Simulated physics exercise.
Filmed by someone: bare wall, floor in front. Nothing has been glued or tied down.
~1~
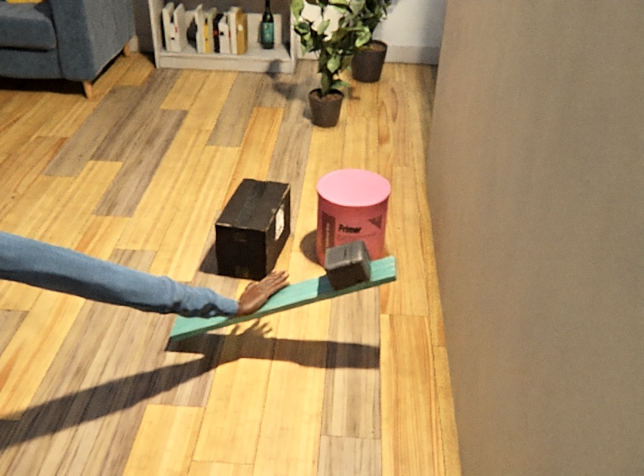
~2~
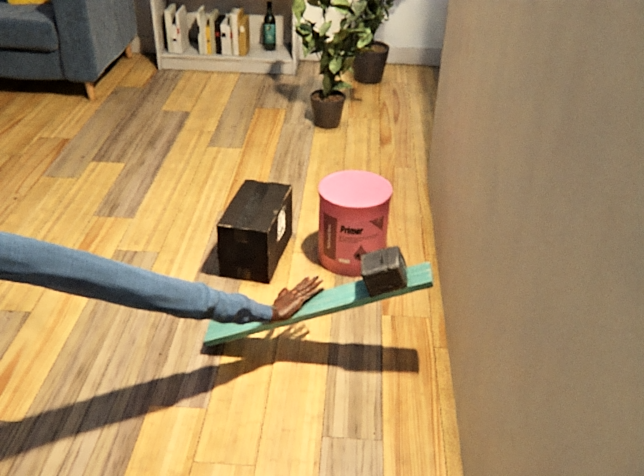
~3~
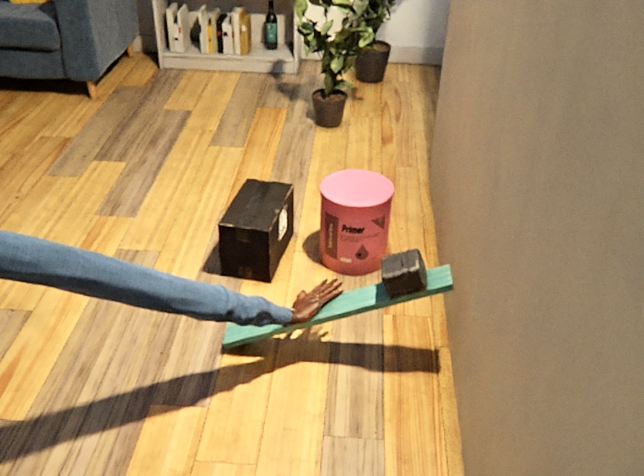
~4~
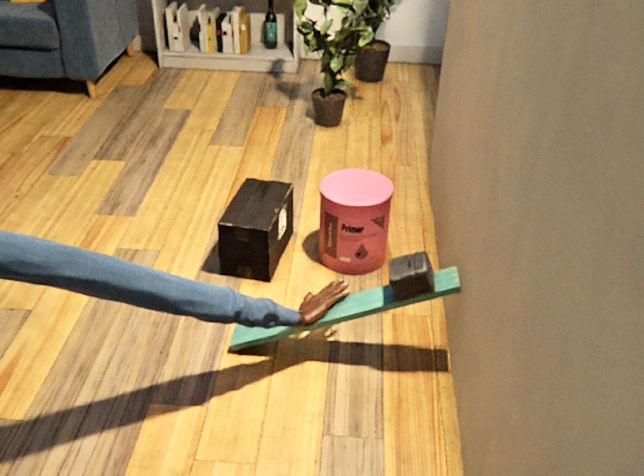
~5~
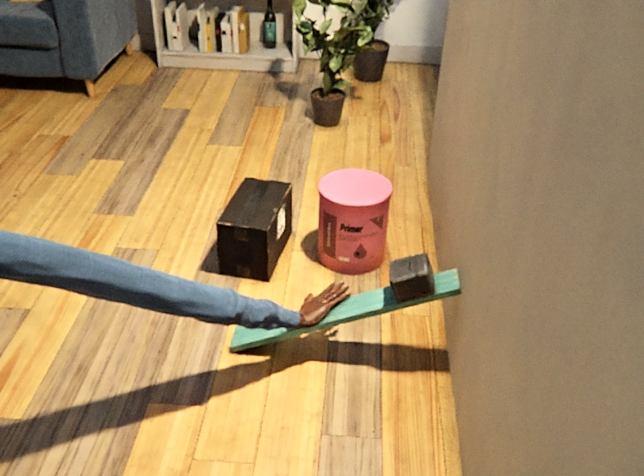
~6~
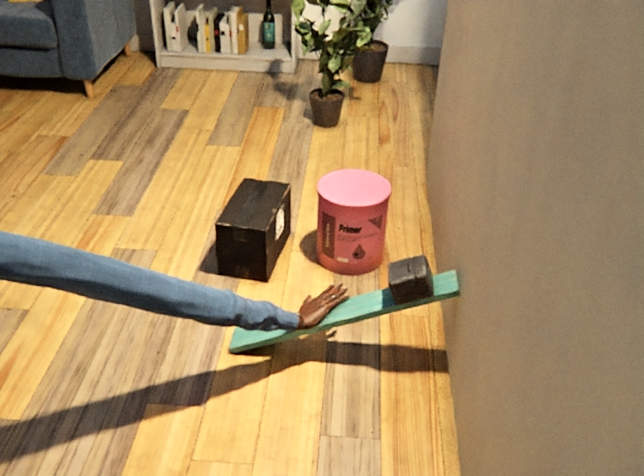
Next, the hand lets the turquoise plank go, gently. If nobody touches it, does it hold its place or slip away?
Basically it shifts downward.
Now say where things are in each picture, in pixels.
The first frame shows on its way; turquoise plank (281, 300); black box (255, 229).
The second frame shows on its way; turquoise plank (315, 305); black box (257, 230).
The third frame shows on its way; turquoise plank (334, 308); black box (258, 229).
The fourth frame shows on its way; turquoise plank (341, 310); black box (258, 228).
The fifth frame shows propped up under the hand; turquoise plank (342, 311); black box (257, 228).
The sixth frame shows propped up under the hand; turquoise plank (341, 313); black box (255, 228).
Then, 0.20 s later than the last frame, turquoise plank sunk by 4° near (337, 319).
Then, 0.30 s later than the last frame, turquoise plank sunk by 16° near (329, 336).
Then, 0.40 s later than the last frame, turquoise plank sunk by 23° near (325, 343).
When it is over, moved from the start, turquoise plank; the other 2 as before. End places, in pixels of the last picture, turquoise plank near (325, 347). The plank slips out.
